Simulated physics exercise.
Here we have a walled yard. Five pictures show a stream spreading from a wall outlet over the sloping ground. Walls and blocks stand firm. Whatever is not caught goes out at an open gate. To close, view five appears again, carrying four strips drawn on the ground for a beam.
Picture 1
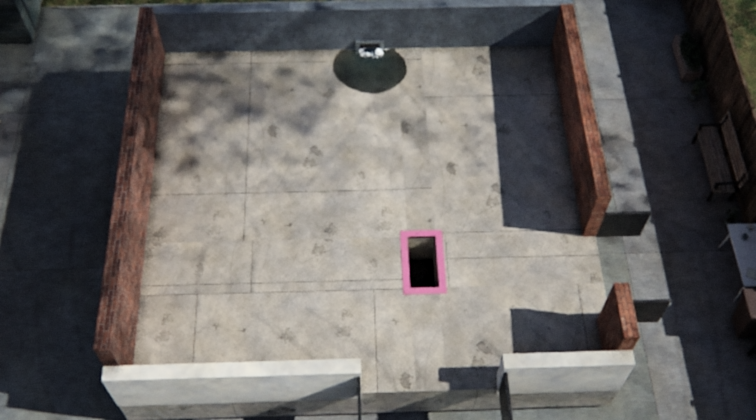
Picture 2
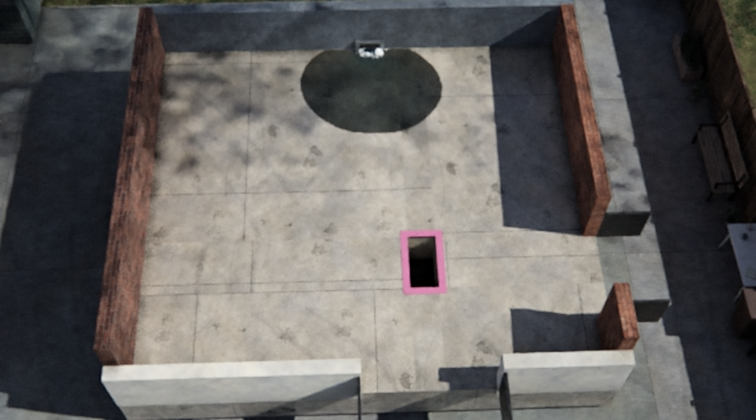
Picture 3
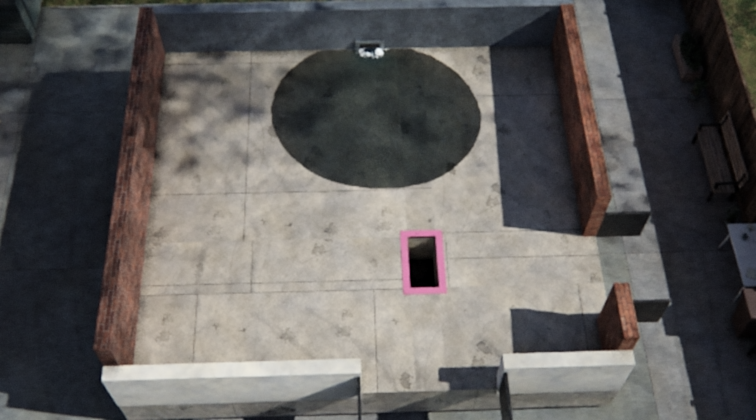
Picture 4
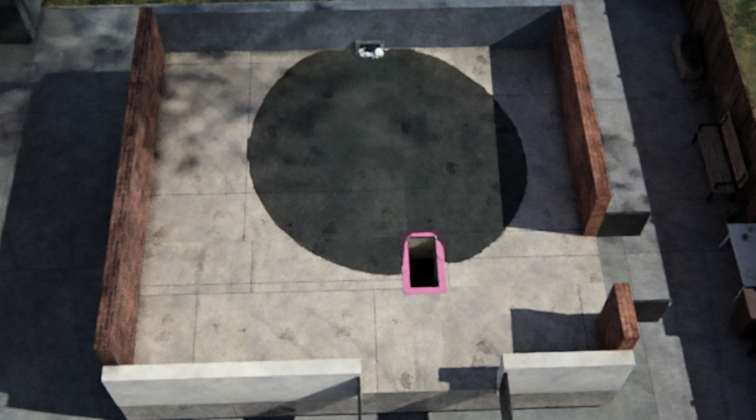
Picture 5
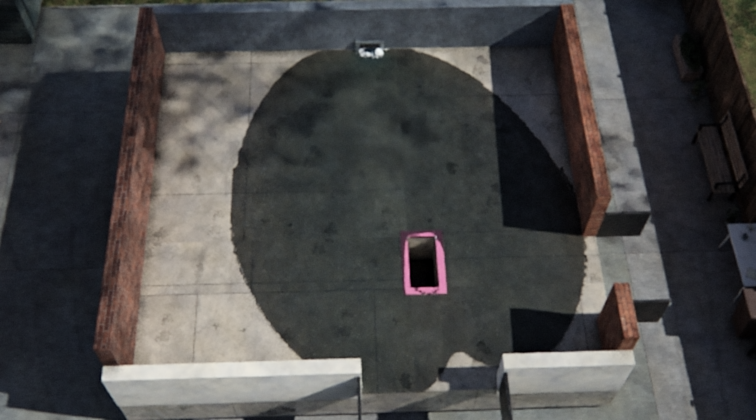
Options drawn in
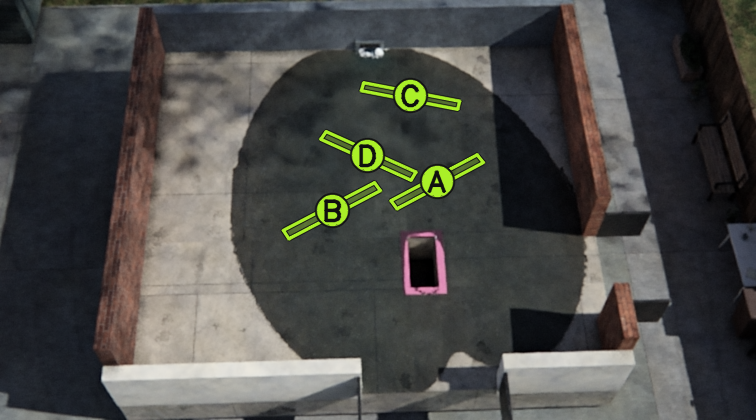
Dark water spreading in a widening round pool from an outfall across a walled yard, reaching and surrounding a pink-edged drain pit.
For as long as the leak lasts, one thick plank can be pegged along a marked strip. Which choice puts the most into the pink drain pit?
Take B.
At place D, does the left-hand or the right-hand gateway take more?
More leaves on the left.
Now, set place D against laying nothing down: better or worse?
It is worse.
On the marked copy, A from (393, 204) to (480, 158); B from (286, 234) to (377, 186); C from (362, 86) to (458, 105); D from (323, 135) to (413, 176).
If A is chosen, about 7 % of the stream goes into the pink drain pit, about 91 % out by the gates.
If B is chosen, about 19 % of the stream goes into the pink drain pit, about 81 % out by the gates.
If C is chosen, about 9 % of the stream goes into the pink drain pit, about 90 % out by the gates.
If D is chosen, about 9 % of the stream goes into the pink drain pit, about 91 % out by the gates.
